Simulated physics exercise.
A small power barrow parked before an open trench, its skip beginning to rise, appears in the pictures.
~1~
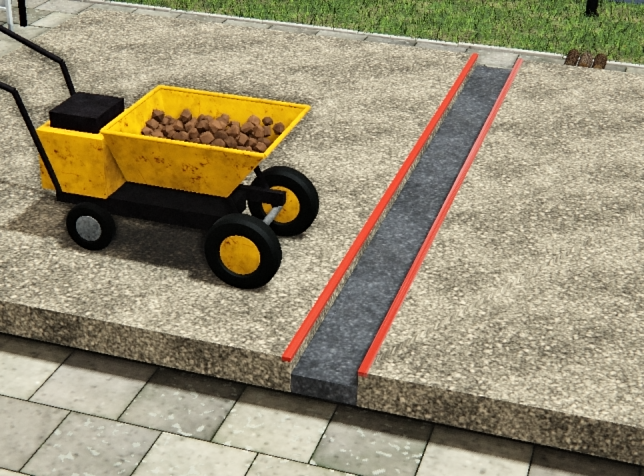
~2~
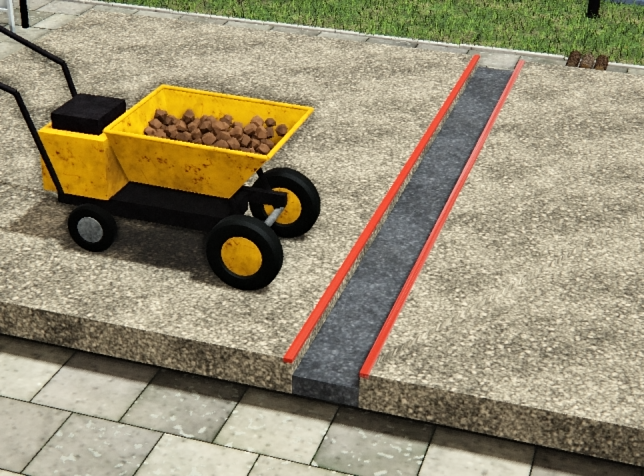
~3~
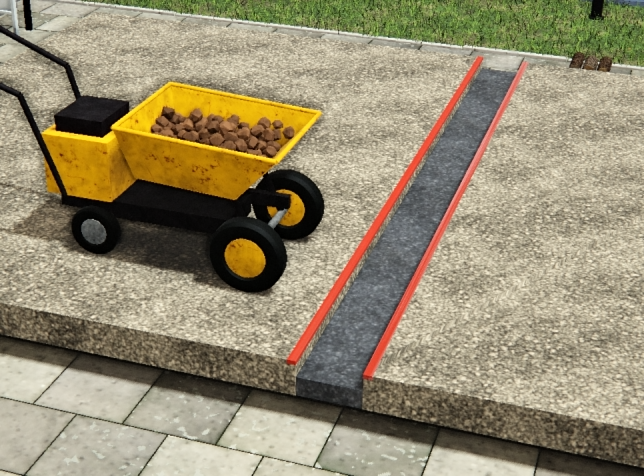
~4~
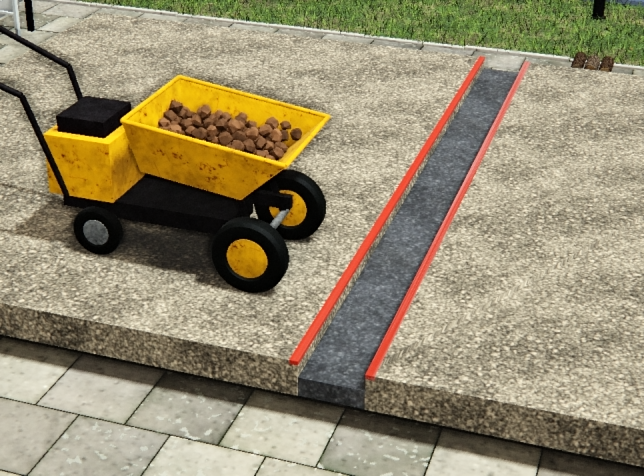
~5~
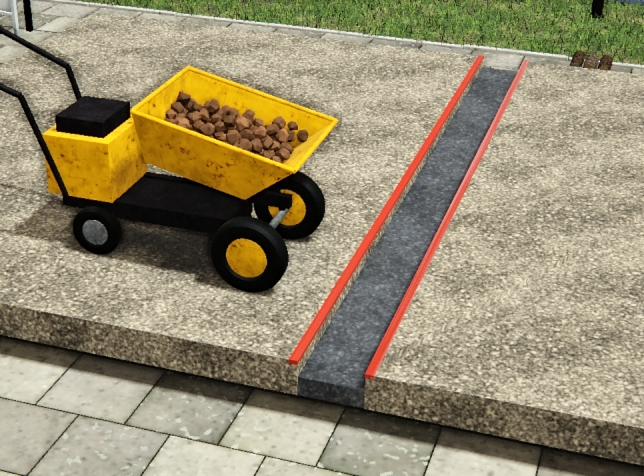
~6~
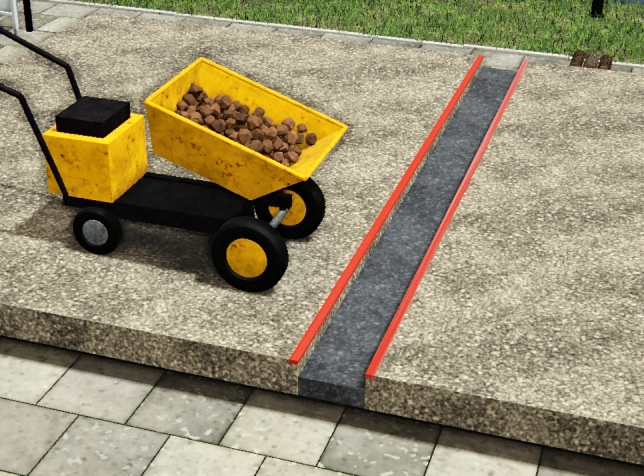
A yellow power barrow with black wheels and handles, loaded with brown clods, stands at left on a speckled tan slab, seen from above at an angle. To its right, a dark grey strip edged by two red lines crosses the slab, with grey paving in front and grass behind. The view shifts very slightly, and the barrow's skip gradually tilts forward to the right, its rear lifting off the chassis.
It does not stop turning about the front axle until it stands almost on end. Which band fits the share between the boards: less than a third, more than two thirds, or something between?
Amount in the trench: Middle, from a third up to two thirds.
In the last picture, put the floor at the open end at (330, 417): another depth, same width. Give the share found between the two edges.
60 %.
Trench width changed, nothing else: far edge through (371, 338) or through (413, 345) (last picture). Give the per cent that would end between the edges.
I'd put it near 30 in a hundred, then near 80 in a hundred.
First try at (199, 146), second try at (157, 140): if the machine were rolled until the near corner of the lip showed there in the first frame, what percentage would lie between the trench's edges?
From the first spot you get 60 percent, and from the second 40 percent.
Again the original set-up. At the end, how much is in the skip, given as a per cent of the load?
My estimate is about 0 per cent.
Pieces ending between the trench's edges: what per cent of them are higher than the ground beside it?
Roughly 15 percent of them.
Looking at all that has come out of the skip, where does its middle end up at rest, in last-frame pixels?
Close to (413, 282), more or less.
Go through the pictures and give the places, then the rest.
In the first picture, lip of the skip (264, 156), level; top of the load (203, 126), clay clods; first edge of the trench (307, 324); far edge (380, 338), the trench over half as wide as the skip, and shallow for its width.
In the second picture, lip of the skip (267, 158), level; top of the load (195, 134).
In the third picture, lip of the skip (276, 162), tipped barely; top of the load (203, 133).
In the fourth picture, lip of the skip (285, 166), tipped a little; top of the load (192, 131).
In the fifth picture, lip of the skip (294, 171), tipped a little; top of the load (203, 115).
In the sixth picture, lip of the skip (305, 178), tipped clearly; top of the load (206, 113); first edge of the trench (314, 327); far edge (387, 340).
Just after the last frame, skip tipped steeply; every one in the skip.
A moment on, skip tipped right over; roughly a third in the skip; roughly a quarter in or heaped over the trench; roughly a quarter beyond it; just a few falling.
Further on, skip tipped right over; roughly half in or heaped over the trench; roughly half beyond it.
When it is over, skip tipped right over; roughly half in or heaped over the trench; roughly half beyond it.
